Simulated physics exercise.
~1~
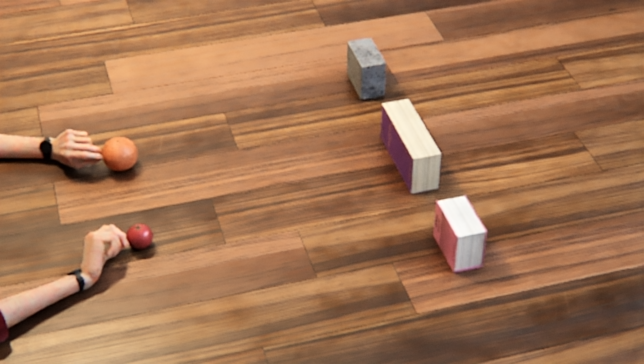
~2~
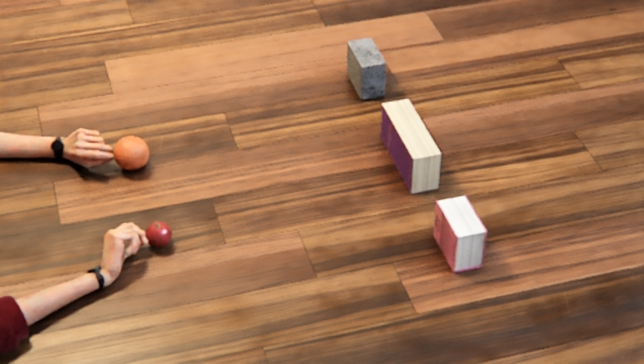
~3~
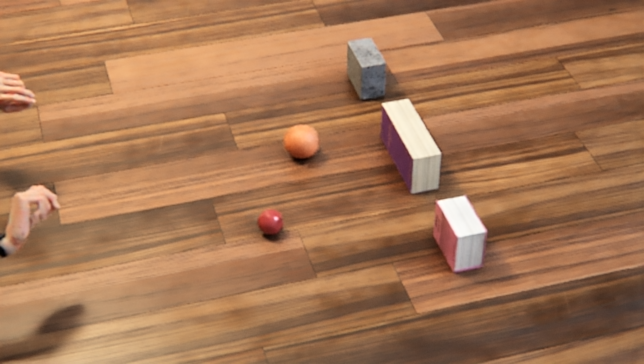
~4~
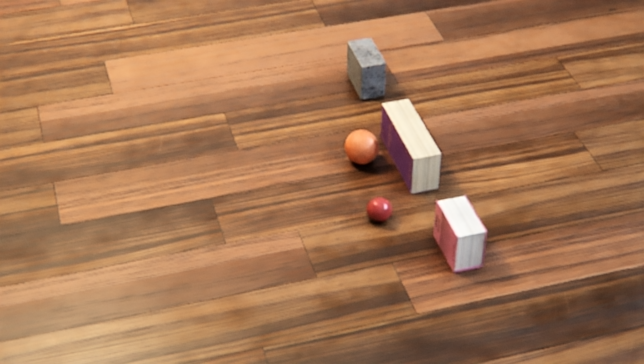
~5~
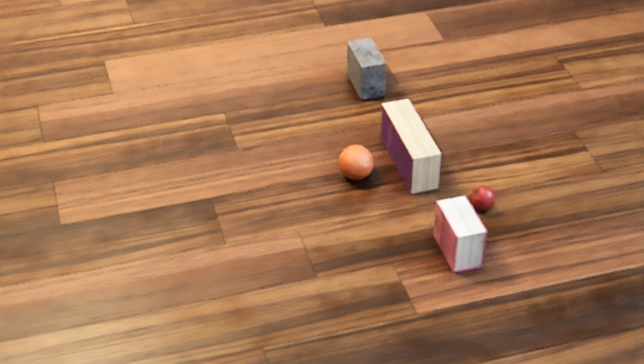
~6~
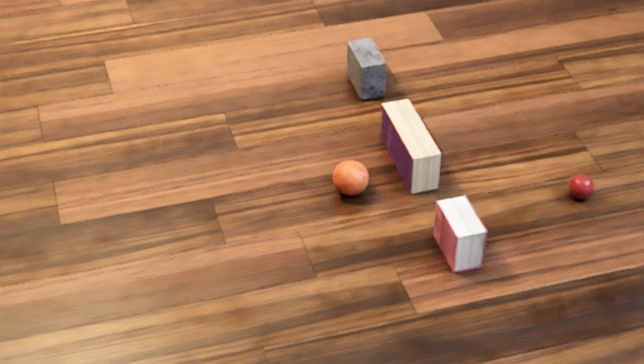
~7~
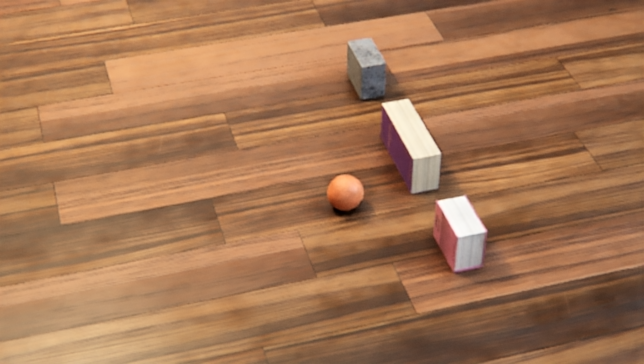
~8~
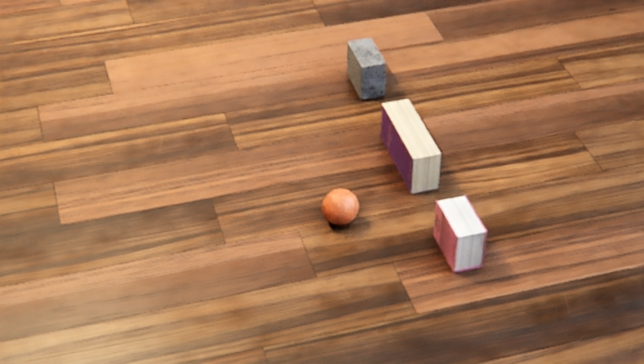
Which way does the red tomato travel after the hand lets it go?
It rolls to the right, passing through the gap between two of the blocks.
